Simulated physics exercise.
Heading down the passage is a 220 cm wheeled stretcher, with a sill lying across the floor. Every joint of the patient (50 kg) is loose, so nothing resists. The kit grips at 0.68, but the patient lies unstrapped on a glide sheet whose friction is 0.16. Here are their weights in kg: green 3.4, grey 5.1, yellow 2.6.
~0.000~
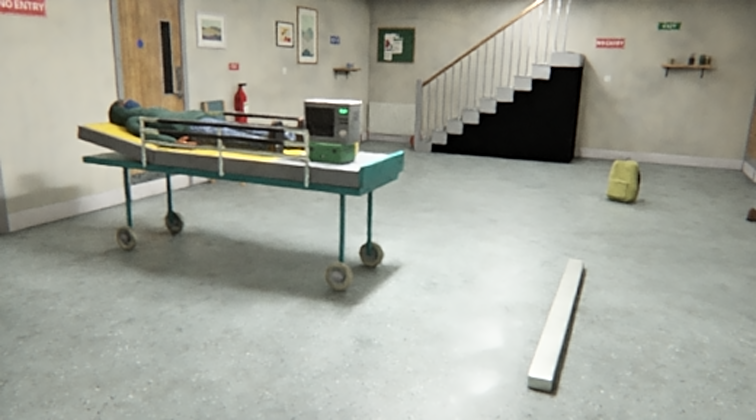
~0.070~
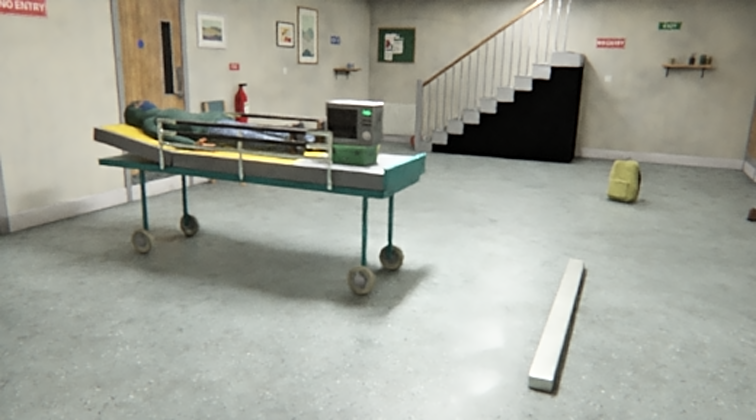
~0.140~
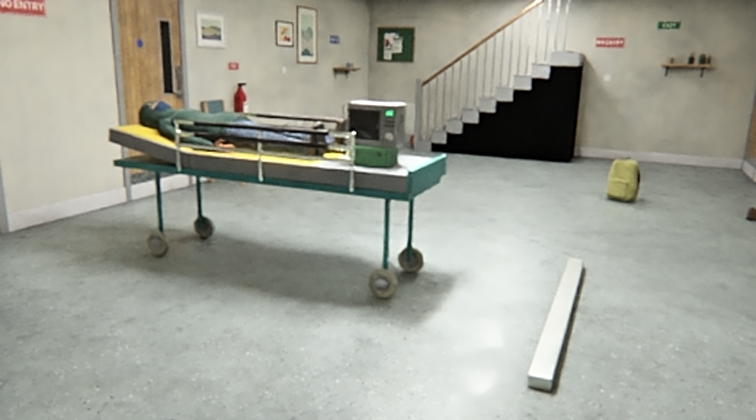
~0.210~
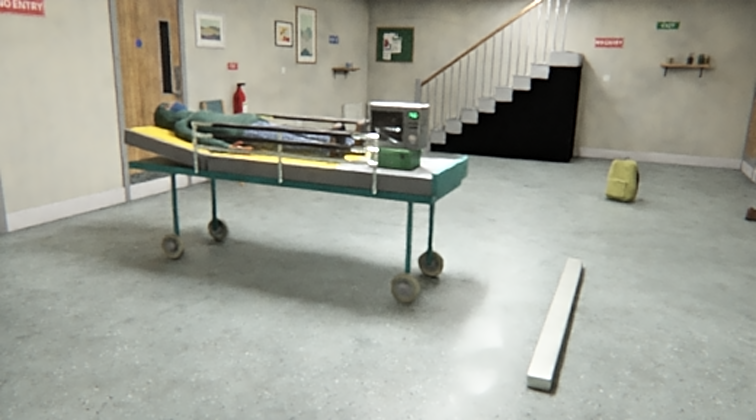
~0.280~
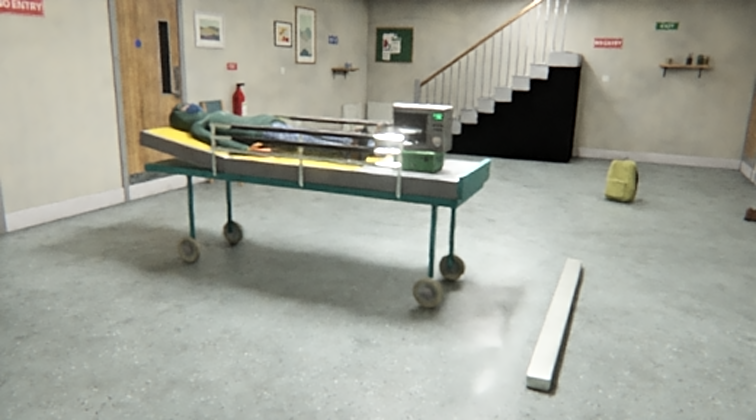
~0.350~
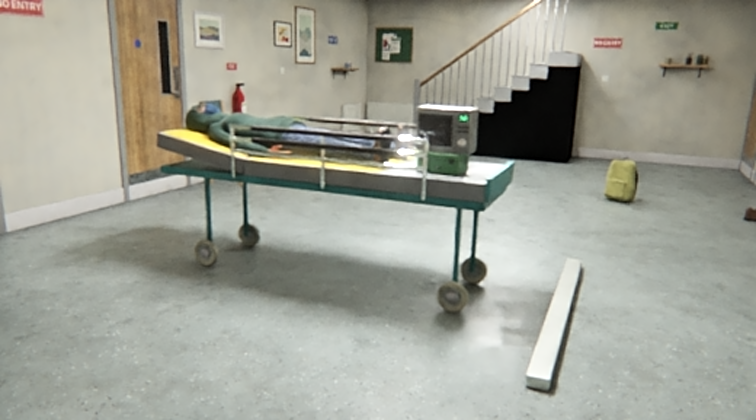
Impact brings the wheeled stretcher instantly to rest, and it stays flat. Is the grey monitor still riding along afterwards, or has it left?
It has left.
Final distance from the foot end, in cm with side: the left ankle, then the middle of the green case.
Left ankle short by 10, green case short by 40.
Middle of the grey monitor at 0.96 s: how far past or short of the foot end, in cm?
Around 20 cm over the mark.
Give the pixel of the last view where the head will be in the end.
Somewhere about (339, 147) in the last picture.
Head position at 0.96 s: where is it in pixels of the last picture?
The head should be near (326, 144).
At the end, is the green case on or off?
Green case ends up still in place.
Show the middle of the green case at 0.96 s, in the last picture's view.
Close to pixel (548, 172) in the final frame.
Contact comes at 0.56 s.
After 0.71 s the grey monitor is 8 cm short of the foot end, tilted 5°, near (572, 137) in the last picture's view; the green case 16 cm short of the foot end, tilted 0°.
After 0.96 s the grey monitor is 18 cm past the foot end, tilted 50°, near (620, 171) in the last picture's view; the green case 18 cm short of the foot end, tilted 0°.
After 1.26 s the grey monitor is 42 cm past the foot end, tilted 120°, near (654, 299) in the last picture's view; the green case 17 cm short of the foot end, tilted 0°.
When all is still (3.1 s), green case stays on; grey monitor drops off; yellow pump drops off; left ankle stops short of the foot end.
